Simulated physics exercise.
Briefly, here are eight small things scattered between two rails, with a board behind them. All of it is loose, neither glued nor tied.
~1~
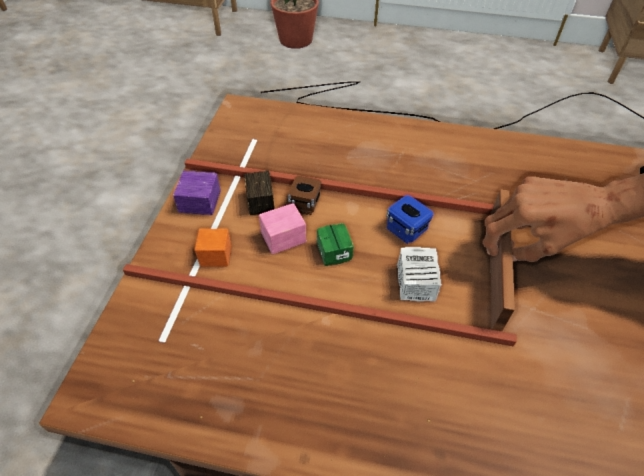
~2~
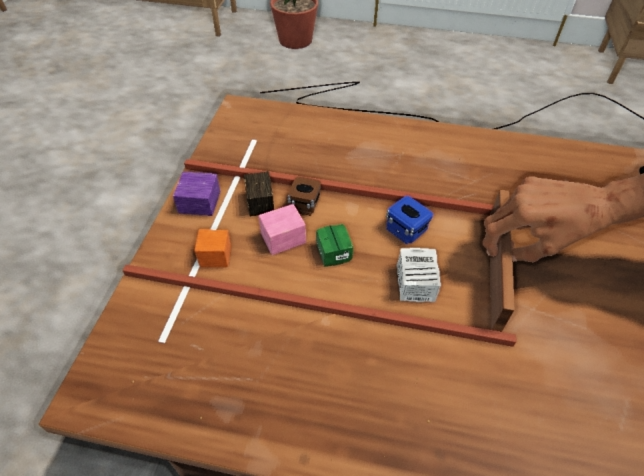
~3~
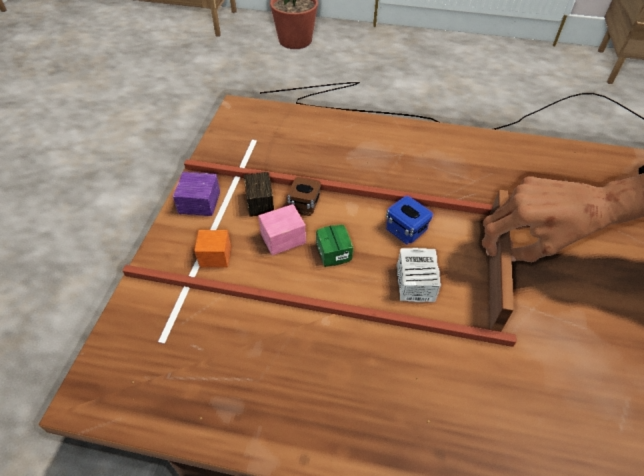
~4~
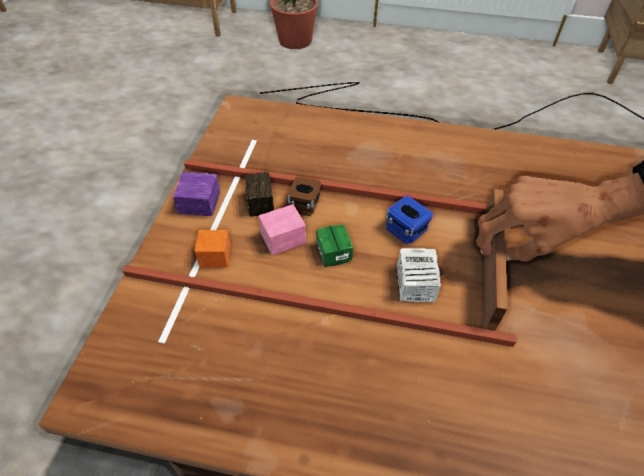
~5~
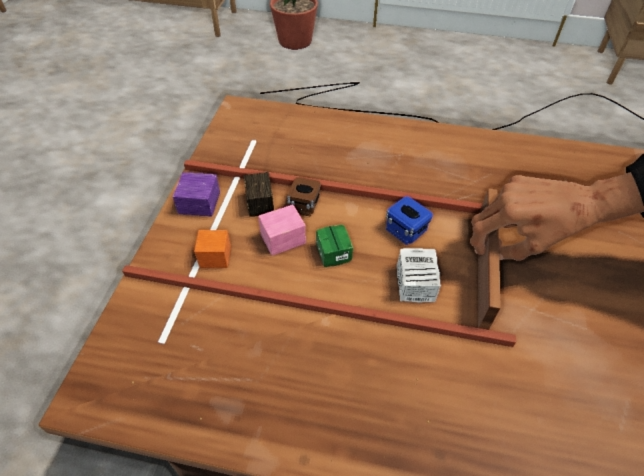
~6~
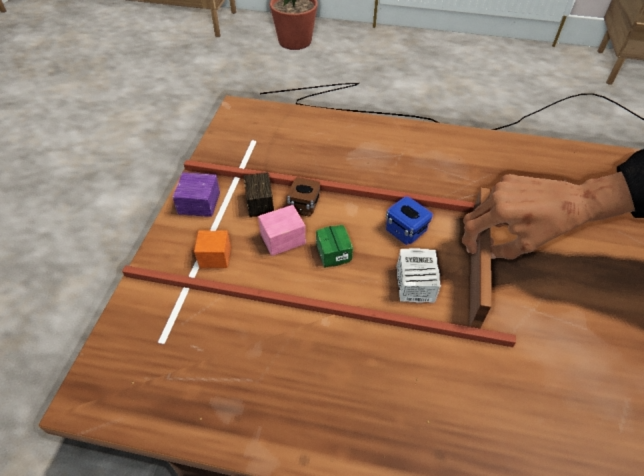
Wooden board sliding slightly left between two red rails, pushed by a hand, while eight small coloured blocks and cases stay still.
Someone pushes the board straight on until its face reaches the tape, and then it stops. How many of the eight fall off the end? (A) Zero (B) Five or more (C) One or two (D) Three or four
Option C: One or two.
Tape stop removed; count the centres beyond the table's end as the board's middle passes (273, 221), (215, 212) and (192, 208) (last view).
Per position: 0 / 1 / 4.
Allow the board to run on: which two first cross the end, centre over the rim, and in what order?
Sequence: Purple block; pink block.
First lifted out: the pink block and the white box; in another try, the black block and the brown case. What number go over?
First try 1, second try 1.
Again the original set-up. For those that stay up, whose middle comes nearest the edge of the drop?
That's the pink block, it ends up nearest.
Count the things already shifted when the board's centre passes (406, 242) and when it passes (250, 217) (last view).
Respectively 2 and 8.
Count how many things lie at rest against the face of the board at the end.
I count 4 of them.
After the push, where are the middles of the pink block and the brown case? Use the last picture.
The pink block stops around (169, 200); the brown case around (220, 177).
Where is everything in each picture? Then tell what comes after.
The first frame shows purple block (198, 193); orange block (214, 248); black block (260, 193); board (501, 257); tape (216, 224).
The second frame shows orange block (213, 248); brown case (305, 196).
The third frame shows black block (259, 194); board (500, 257).
The fourth frame shows purple block (197, 194); blue case (409, 220).
The fifth frame shows orange block (213, 249); pink block (282, 230).
The sixth frame shows purple block (197, 195); orange block (213, 249); black block (259, 195); board (480, 254); tape (216, 225).
Soon after, none off yet; purple block at rest near (197, 195); orange block at rest near (213, 249); black block at rest near (259, 195).
Then, none off yet; purple block moved a little near (180, 190); orange block moved about its own width near (196, 246); black block moved about its own width near (226, 182).
At rest, the number that fall off is one or two; fallen, purple block.
